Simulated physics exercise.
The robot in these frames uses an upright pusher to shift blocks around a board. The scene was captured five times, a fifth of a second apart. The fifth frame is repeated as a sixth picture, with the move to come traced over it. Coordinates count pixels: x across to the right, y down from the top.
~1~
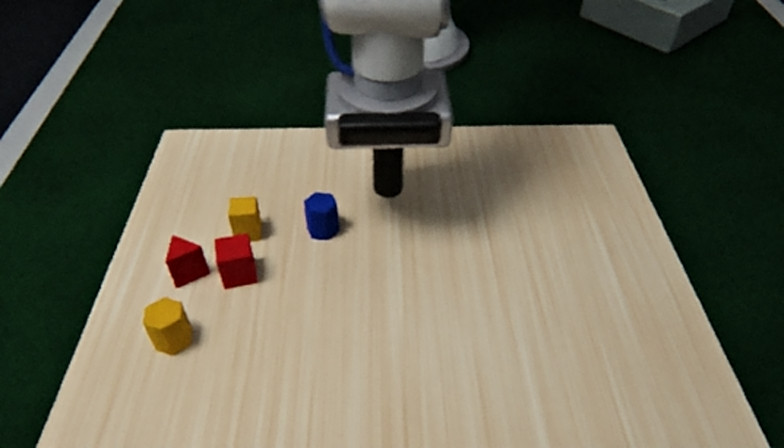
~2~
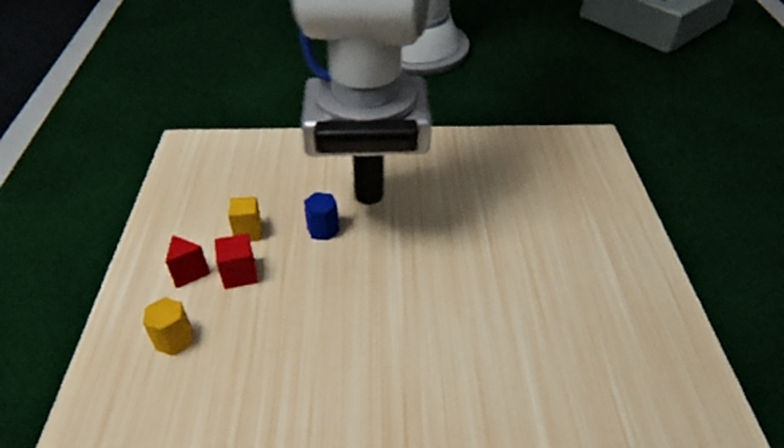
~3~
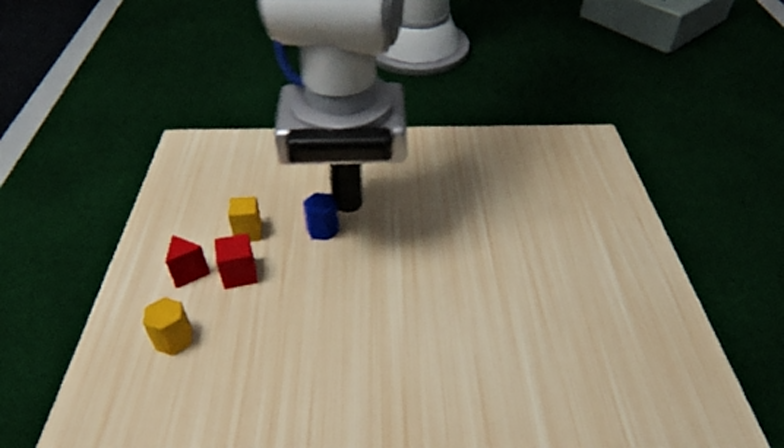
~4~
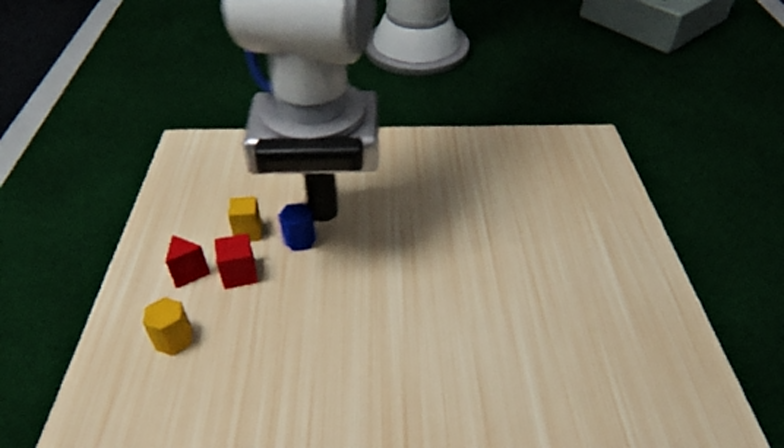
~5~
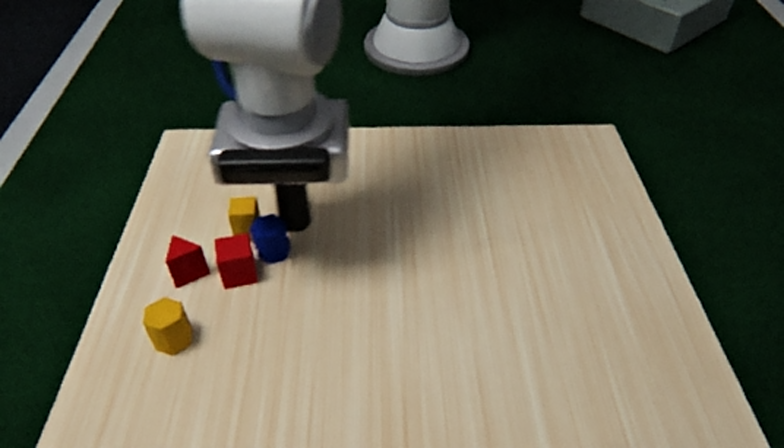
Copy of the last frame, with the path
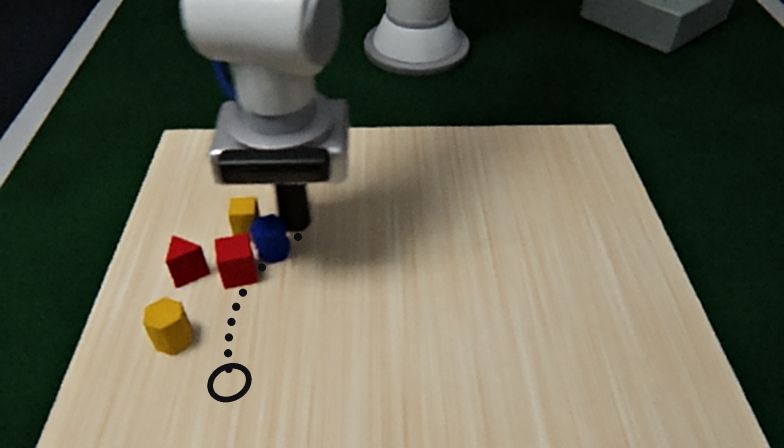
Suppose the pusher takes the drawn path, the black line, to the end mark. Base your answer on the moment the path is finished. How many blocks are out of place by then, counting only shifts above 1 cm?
The number of blocks that move over 1 cm is two.
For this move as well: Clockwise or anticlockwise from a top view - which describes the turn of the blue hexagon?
From above, it looks like the blue hexagon goes clockwise.
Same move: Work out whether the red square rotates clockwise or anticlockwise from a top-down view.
It spins against the clock.
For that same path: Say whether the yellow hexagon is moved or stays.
My prediction: It remains in place.
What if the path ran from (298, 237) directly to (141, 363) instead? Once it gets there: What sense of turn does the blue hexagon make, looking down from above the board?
The turn is clockwise.
The drawn path runs from (298, 237) by way of (256, 274) and (231, 323) to (230, 382).
What follows on the original path. One third of the way, pusher at (253, 260); red square at (196, 264), turned 45° anticlockwise; blue hexagon at (217, 242), turned 50° clockwise.
Two thirds of the way, pusher at (227, 310); red triangular piece at (177, 246); red square at (192, 266), turned 50° anticlockwise; blue hexagon at (215, 243), turned 65° clockwise.
At the end, pusher at (225, 369); yellow hexagon not moved; red triangular piece at (177, 246); red square at (192, 266), turned 50° anticlockwise; yellow square not moved; blue hexagon at (215, 243), turned 65° clockwise.
